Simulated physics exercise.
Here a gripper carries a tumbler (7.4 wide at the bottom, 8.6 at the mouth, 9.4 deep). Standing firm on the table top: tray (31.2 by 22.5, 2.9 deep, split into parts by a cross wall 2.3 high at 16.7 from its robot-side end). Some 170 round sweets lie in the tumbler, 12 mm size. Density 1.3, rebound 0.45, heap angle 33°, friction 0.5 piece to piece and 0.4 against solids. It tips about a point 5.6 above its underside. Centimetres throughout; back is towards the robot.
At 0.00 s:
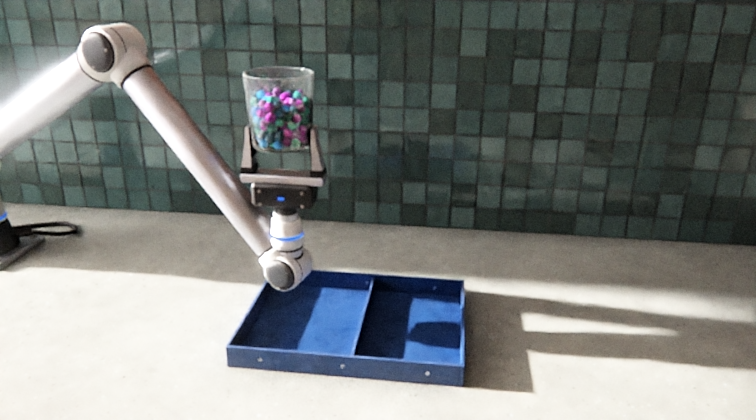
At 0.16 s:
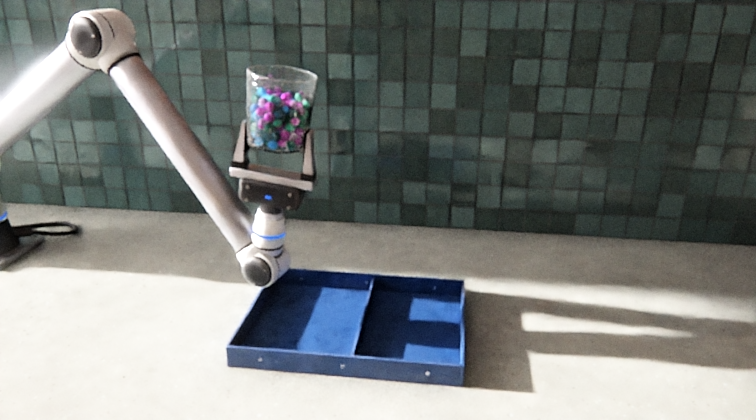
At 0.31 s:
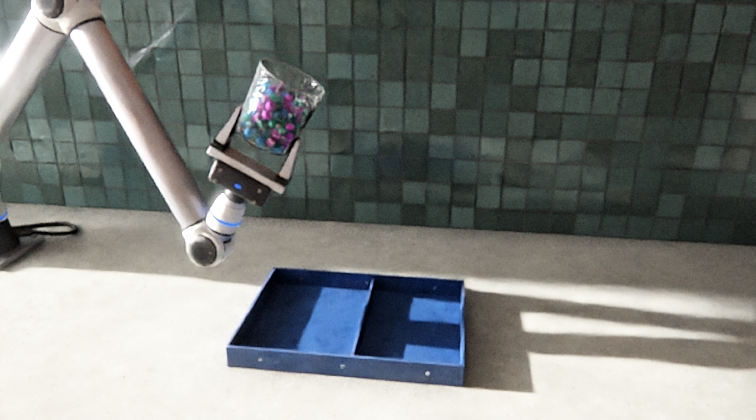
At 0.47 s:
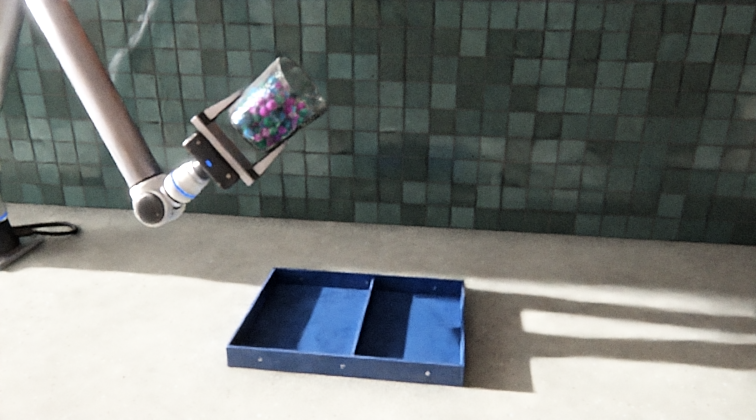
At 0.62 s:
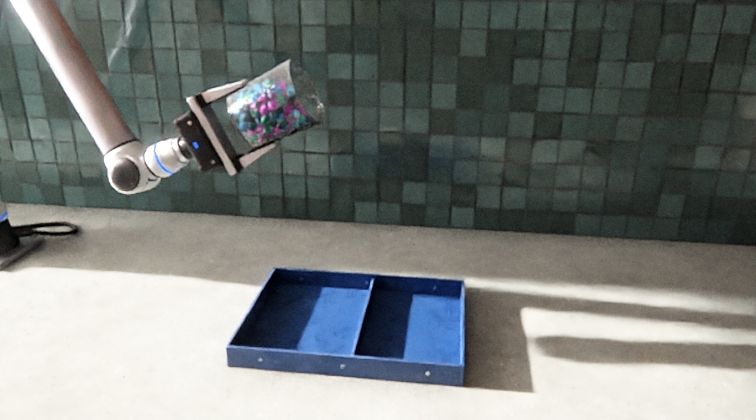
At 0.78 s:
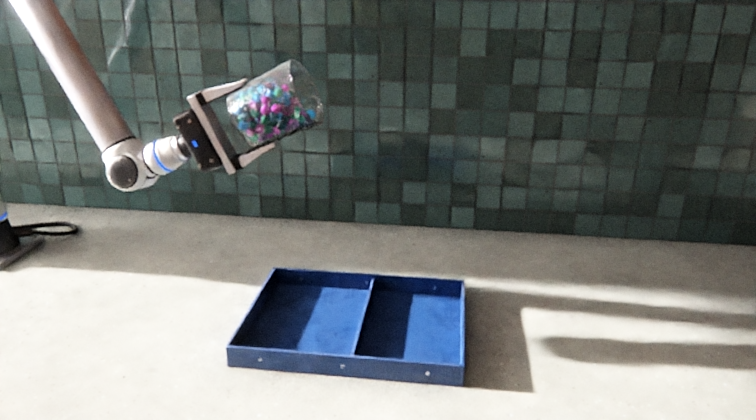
Robot arm tilting a clear tumbler of colourful round sweets steeply to the right above a divided blue tray on a table top.
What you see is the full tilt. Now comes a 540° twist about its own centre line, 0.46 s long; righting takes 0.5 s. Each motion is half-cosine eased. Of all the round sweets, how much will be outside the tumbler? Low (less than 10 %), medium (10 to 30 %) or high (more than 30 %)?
Answer: Low; less than 10 % of the round sweets finish outside the tumbler.
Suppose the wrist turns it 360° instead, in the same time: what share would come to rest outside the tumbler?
In that case some 0 per cent.
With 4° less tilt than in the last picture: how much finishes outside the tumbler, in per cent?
About 0 per cent.
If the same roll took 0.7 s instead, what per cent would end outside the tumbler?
Then about 0 per cent.
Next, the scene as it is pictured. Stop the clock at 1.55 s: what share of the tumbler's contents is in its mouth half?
About 30 per cent.
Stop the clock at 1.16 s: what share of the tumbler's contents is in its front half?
Some 45 per cent.
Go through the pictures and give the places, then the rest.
In the first picture, tumbler middle at (281, 111), upright; upper third of the load around (281, 105), from x 255 to 305, top at y 95; 166 in the tumbler.
In the second picture, tumbler middle at (280, 110), tipped 8°; upper third of the load around (277, 106), from x 255 to 305, top at y 95.
In the third picture, tumbler middle at (277, 110), tipped 28°; upper third of the load around (271, 104), from x 245 to 305, top at y 90.
In the fourth picture, tumbler middle at (275, 108), tipped 51°; upper third of the load around (266, 100), from x 240 to 300, top at y 80.
In the fifth picture, tumbler middle at (275, 107), tipped 64°; upper third of the load around (265, 96), from x 240 to 300, top at y 80.
In the sixth picture, tumbler middle at (274, 106), tipped 65°; upper third of the load around (265, 97), from x 240 to 310, top at y 85; 166 in the tumbler.
After 1.16 s, tipped 65°, highest piece 38 above the table; 165 in the tumbler, 1 in flight or on a rim.
After 1.55 s, tipped 21°, highest piece 37 above the table; 163 in the tumbler, 2 in the far-side part, 1 in flight or on a rim.
After 1.94 s, upright, highest piece 38 above the table; 163 in the tumbler, 2 in the far-side part, 1 on the table or floor.
After 2.64 s, upright, highest piece 38 above the table; 163 in the tumbler, 2 in the far-side part, 1 on the table or floor.
At rest, 163 in the tumbler, 2 in the far-side part, 1 on the table or floor. That is 2 % outside the tumbler.
